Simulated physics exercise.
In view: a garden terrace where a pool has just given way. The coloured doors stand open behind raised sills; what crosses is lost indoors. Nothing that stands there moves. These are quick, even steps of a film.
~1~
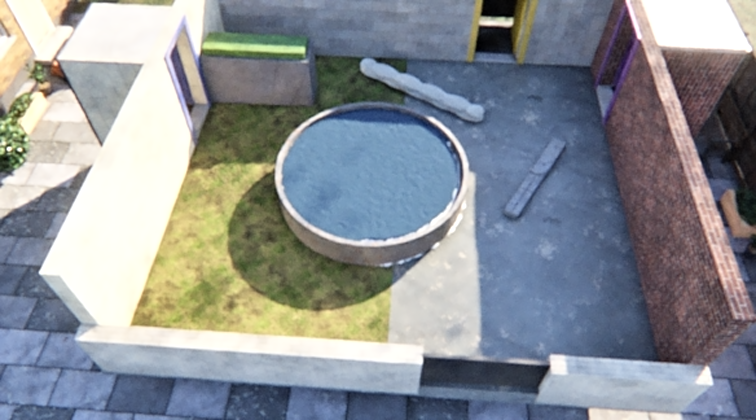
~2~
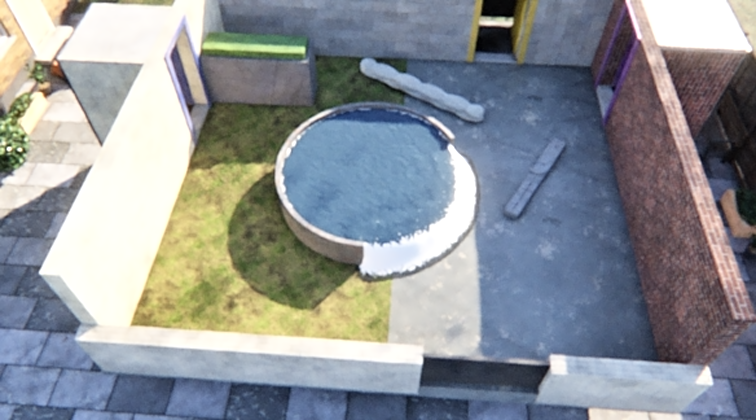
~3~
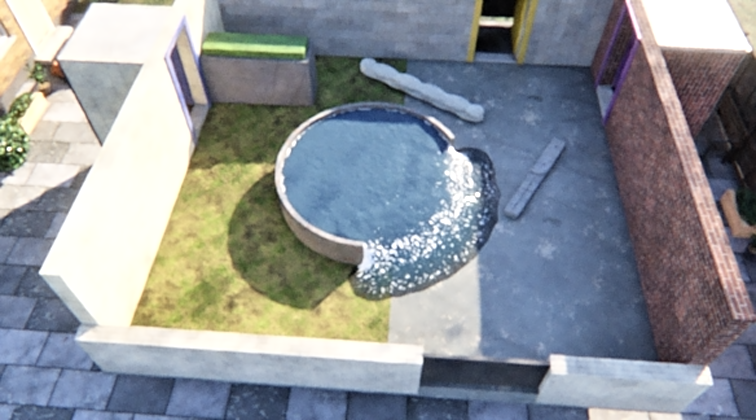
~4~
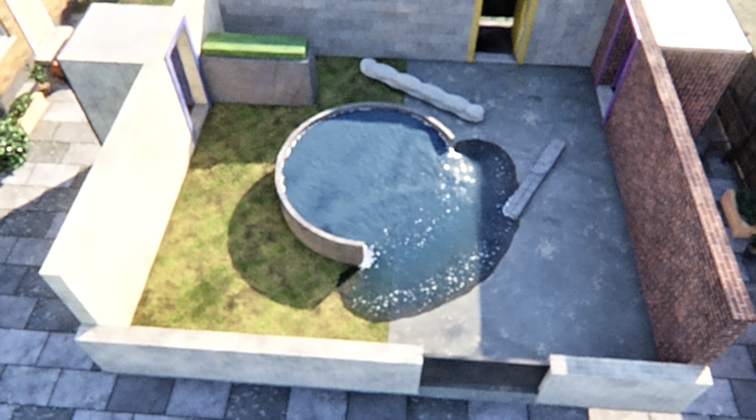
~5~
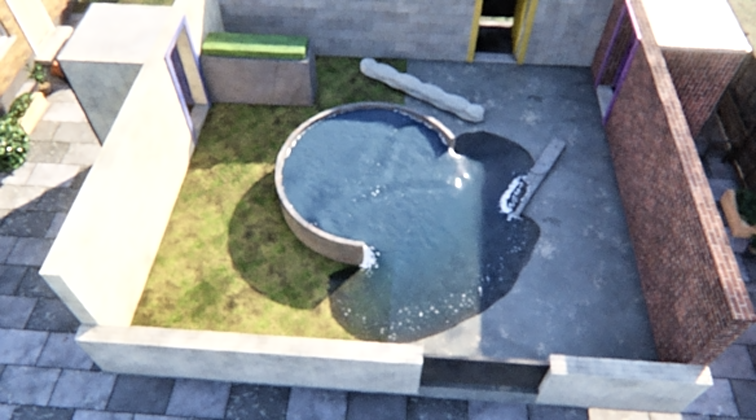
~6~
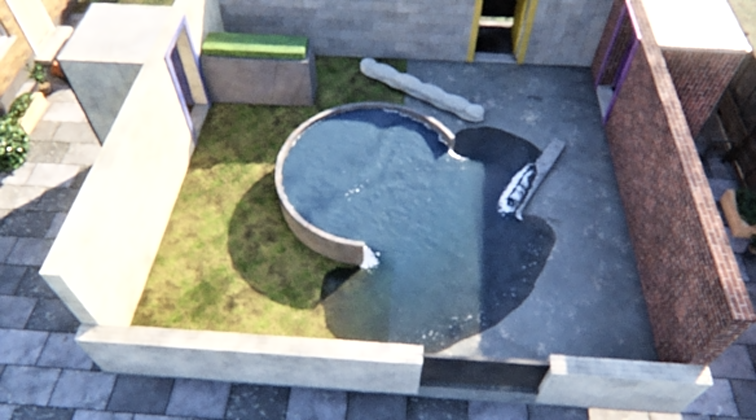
Water burst from the lower right side of the round pool in a white, foamy rush, then spread across the grass and grey paving, washing against a low slab on the right.
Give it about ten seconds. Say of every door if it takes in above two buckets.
One by one: The yellow door floods; the purple door holds within the limit; the blue door holds within the limit.
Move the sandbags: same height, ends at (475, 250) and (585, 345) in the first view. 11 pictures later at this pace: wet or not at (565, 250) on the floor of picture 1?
Verdict: Under water.
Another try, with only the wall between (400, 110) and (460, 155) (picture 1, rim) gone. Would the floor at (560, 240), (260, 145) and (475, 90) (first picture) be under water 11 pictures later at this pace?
One after the other: Not flooded, dry, covered.
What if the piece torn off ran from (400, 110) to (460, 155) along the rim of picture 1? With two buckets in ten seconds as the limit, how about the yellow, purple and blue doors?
One by one: The yellow one floods, the purple one goes over, the blue one stays under.
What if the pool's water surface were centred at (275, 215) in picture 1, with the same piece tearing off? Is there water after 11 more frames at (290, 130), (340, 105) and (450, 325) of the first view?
In turn: No water, clear, wet.
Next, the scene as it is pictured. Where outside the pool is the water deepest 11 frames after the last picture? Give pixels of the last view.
Around (658, 385).
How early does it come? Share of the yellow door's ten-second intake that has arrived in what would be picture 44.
Close to 40 %.
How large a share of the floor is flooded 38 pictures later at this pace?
Roughly 70 per cent.
A moment on, water covers 35 % of the floor; the yellow door not reached, the purple door not reached, the blue door not reached.
Next, water covers 45 % of the floor; the yellow door not reached, the purple door wet at the sill, nothing in, the blue door not reached.
Then, water covers 55 % of the floor; the yellow door under two buckets in, the purple door wet at the sill, nothing in, the blue door not reached.
Later, water covers 70 % of the floor; the yellow door over two buckets in, the purple door wet at the sill, nothing in, the blue door not reached.
In the end, water covers 90 % of the floor; the yellow door far over two buckets in, the purple door under two buckets in, the blue door not reached.
